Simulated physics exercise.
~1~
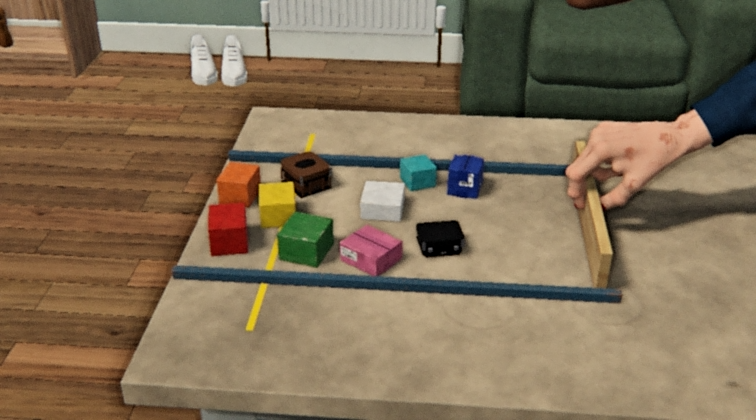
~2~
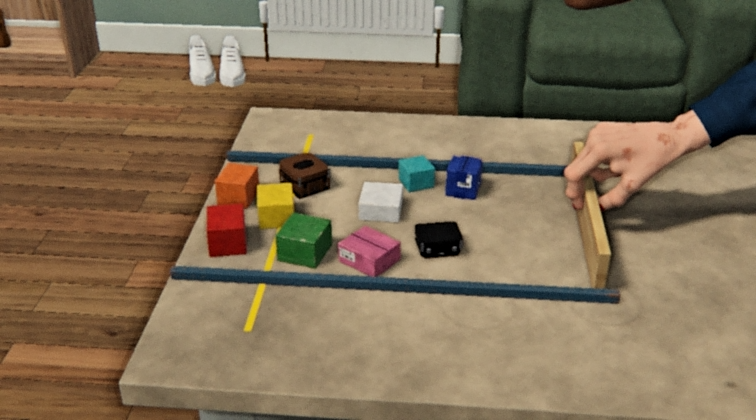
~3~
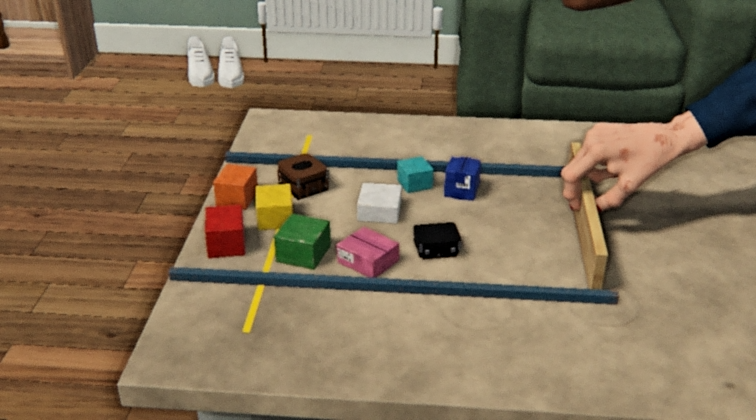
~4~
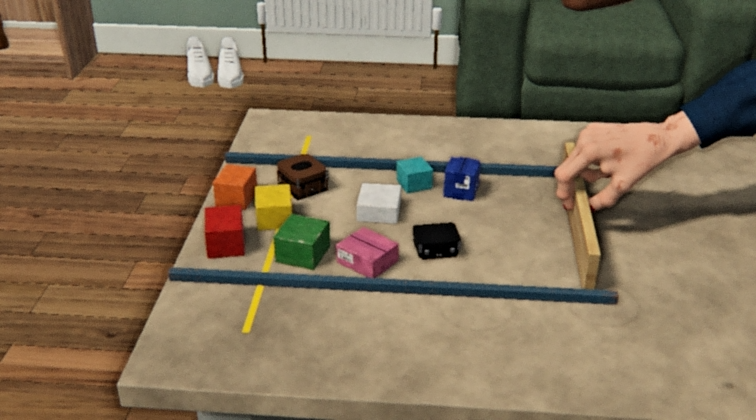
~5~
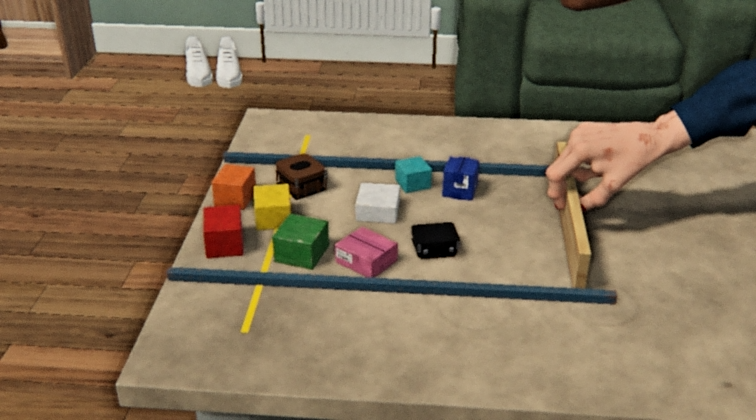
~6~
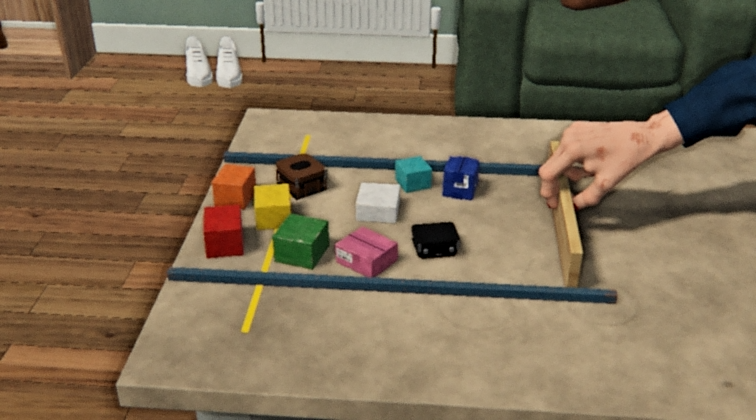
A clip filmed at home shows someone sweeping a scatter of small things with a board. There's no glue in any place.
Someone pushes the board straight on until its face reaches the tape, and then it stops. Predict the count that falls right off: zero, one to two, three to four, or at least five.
The count is one to two.
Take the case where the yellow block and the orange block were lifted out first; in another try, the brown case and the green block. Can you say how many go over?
Counts - first: 1; second: 0.
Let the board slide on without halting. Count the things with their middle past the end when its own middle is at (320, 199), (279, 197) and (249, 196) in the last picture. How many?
By position: 0 / 2 / 5.
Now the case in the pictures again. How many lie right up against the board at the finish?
That number would be 4.
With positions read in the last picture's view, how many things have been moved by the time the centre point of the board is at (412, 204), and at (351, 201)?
So 4, and at the other place 7.
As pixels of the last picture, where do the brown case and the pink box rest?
The brown case stops around (233, 177); the pink box around (243, 257).
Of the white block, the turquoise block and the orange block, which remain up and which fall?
Each one in turn: The white block is spared, the turquoise block is spared, the orange block is not spared.
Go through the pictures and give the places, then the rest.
The first picture shows orange block (239, 185); red block (228, 229); yellow block (278, 205); board (589, 211); tape (287, 215).
The second picture shows red block (227, 230); black case (438, 241).
The third picture shows yellow block (274, 207); turquoise block (415, 174).
The fourth picture shows orange block (236, 187); pink box (368, 253).
The fifth picture shows red block (223, 231); brown case (301, 176).
The sixth picture shows orange block (235, 187); red block (224, 231); yellow block (273, 206); board (563, 210); tape (282, 217).
Early on, none off yet; orange block at rest near (235, 187); red block at rest near (224, 231); yellow block at rest near (273, 206).
A while later, none off yet; orange block moving near (227, 190); red block travelled a little near (211, 229); yellow block moving near (263, 206).
Finally, the number that fall off is one or two; lost, red block and orange block.
